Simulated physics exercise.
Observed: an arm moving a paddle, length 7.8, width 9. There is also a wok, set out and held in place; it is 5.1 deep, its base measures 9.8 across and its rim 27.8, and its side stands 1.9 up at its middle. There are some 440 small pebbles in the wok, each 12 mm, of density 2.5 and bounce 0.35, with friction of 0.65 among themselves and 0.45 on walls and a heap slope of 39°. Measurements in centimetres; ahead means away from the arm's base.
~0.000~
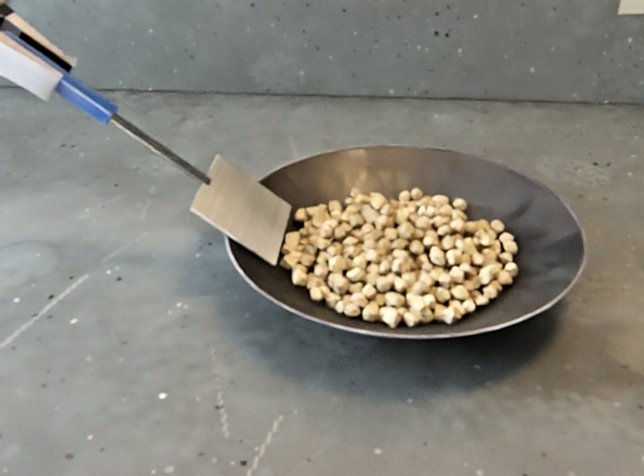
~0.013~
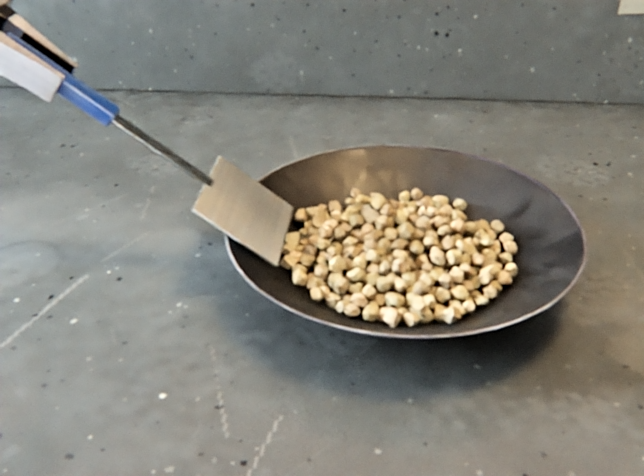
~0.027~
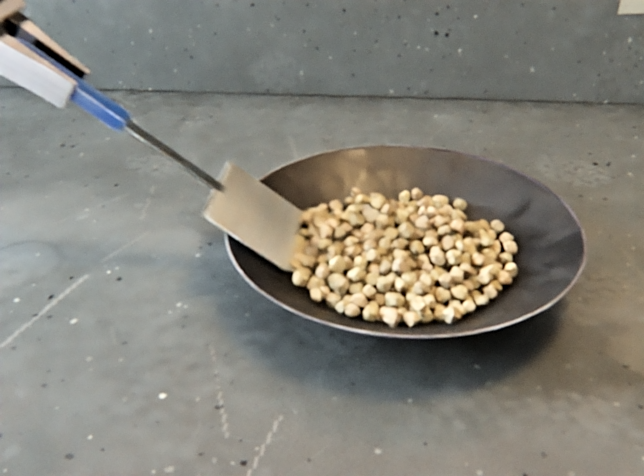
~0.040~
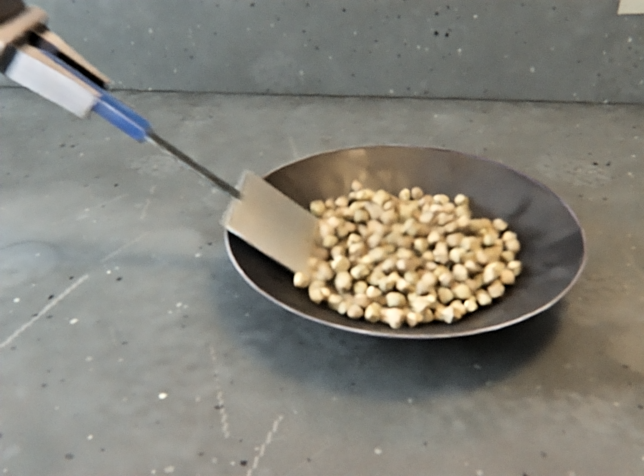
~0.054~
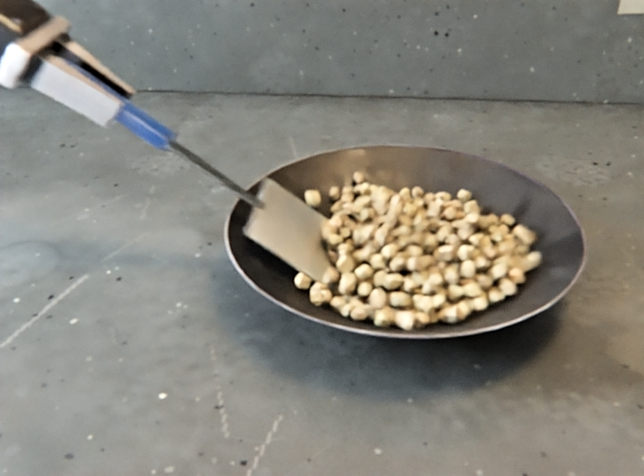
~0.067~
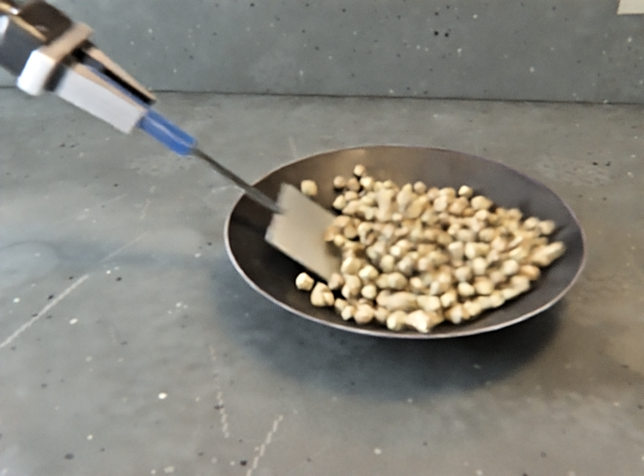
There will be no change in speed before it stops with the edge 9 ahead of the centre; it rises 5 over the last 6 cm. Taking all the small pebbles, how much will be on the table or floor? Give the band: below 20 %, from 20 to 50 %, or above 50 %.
Above 50 %.
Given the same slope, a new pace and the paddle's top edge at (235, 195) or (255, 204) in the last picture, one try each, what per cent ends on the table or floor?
That comes to some 30 and some 45 percent, in that order.
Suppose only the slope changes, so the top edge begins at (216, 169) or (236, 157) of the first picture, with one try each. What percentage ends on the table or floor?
I'd say near 55 per cent for the first and near 60 per cent for the second.
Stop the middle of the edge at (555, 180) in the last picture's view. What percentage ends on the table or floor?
Approximately 65 per cent, I reckon.
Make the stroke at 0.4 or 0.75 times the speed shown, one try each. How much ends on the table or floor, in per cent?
Some 25 and 45 per cent.
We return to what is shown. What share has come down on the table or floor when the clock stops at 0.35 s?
Some 40 per cent of the load.
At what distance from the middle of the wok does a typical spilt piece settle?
30 cm or so.
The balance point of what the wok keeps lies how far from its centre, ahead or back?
What stays is shifted forward by around 3.5 cm.
After 0.10 s, sloping 38°, highest piece 8 above the table; 437 in the wok, 3 on the blade or in flight.
After 0.13 s, sloping 38°, highest piece 10 above the table; 417 in the wok, 23 on the blade or in flight.
After 0.35 s, sloping 38°, highest piece 26 above the table; 188 in the wok, 186 on the table or floor, 66 on the blade or in flight.
After 1.40 s, sloping 38°, highest piece 6 above the table; 252 on the table or floor, 188 in the wok.
At rest, 252 on the table or floor, 188 in the wok. That is 57 % on the table or floor.
